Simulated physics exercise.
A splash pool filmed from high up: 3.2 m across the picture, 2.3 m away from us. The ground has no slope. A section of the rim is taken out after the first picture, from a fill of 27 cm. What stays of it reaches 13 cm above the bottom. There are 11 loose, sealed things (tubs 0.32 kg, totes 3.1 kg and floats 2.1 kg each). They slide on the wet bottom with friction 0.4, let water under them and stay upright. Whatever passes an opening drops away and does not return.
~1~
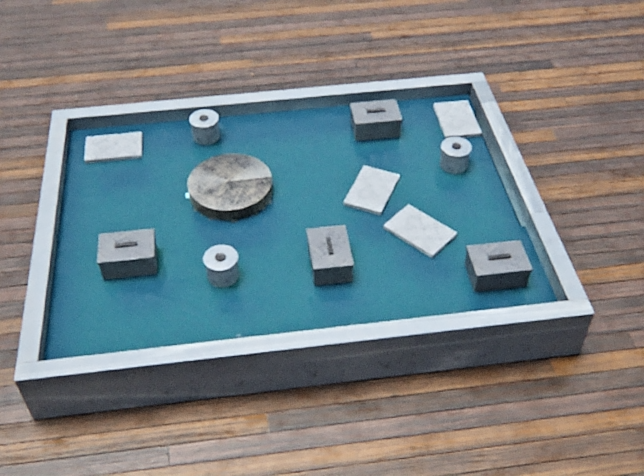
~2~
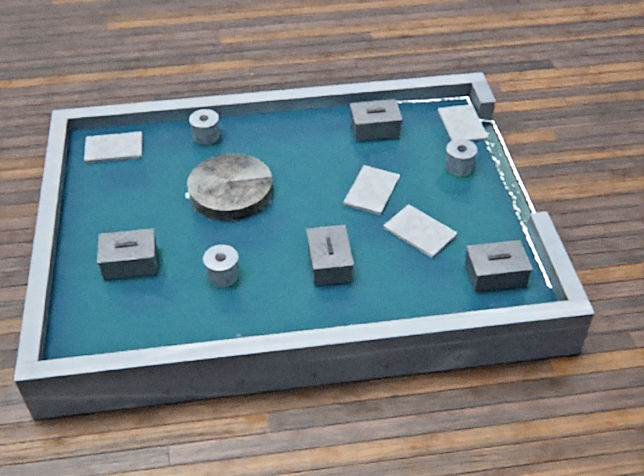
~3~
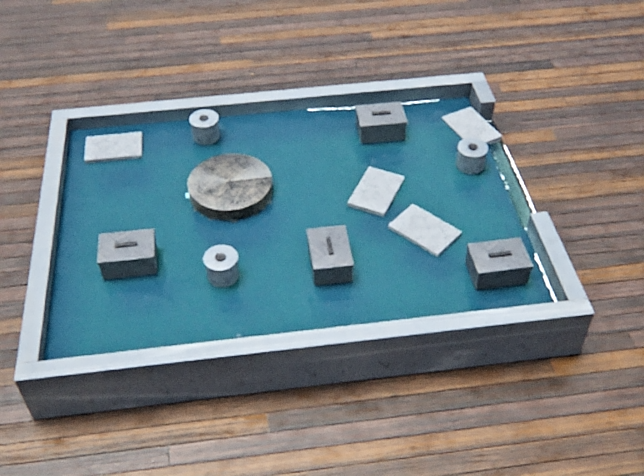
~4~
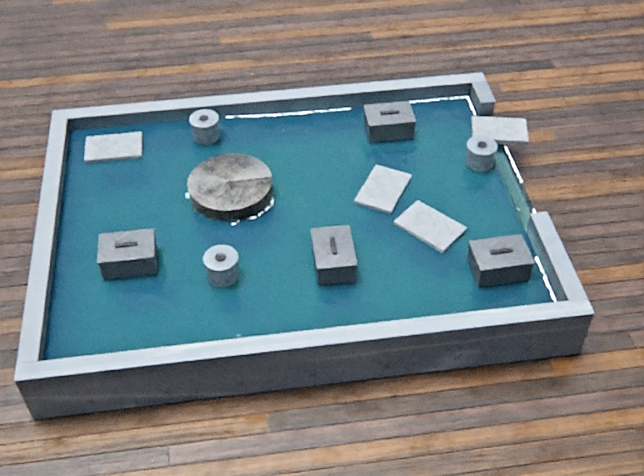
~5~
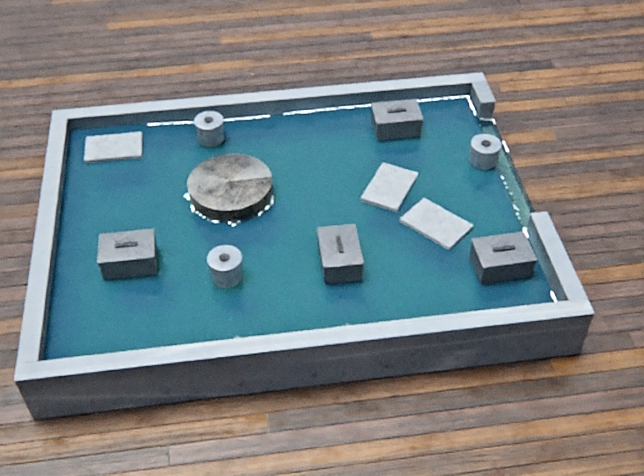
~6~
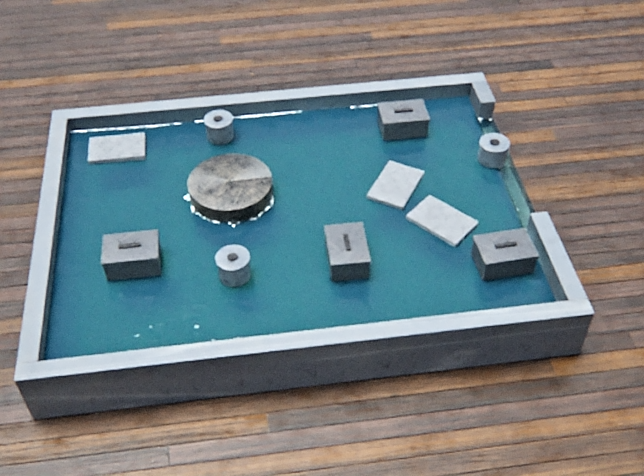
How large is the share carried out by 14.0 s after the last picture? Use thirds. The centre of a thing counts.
That comes to one to two thirds.
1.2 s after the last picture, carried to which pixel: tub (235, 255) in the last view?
Near (259, 255).
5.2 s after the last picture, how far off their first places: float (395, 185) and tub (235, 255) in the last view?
In that order: 80 cm, 40 cm.
Then, 1.2 s after the last picture 2 of 11 are out; 9 afloat.
Then, 5.2 s after the last picture 4 of 11 are out; 7 afloat.
Then, 10.0 s after the last picture 6 of 11 are out; 5 afloat.
Then, 14.0 s after the last picture 6 of 11 are out; 5 afloat.
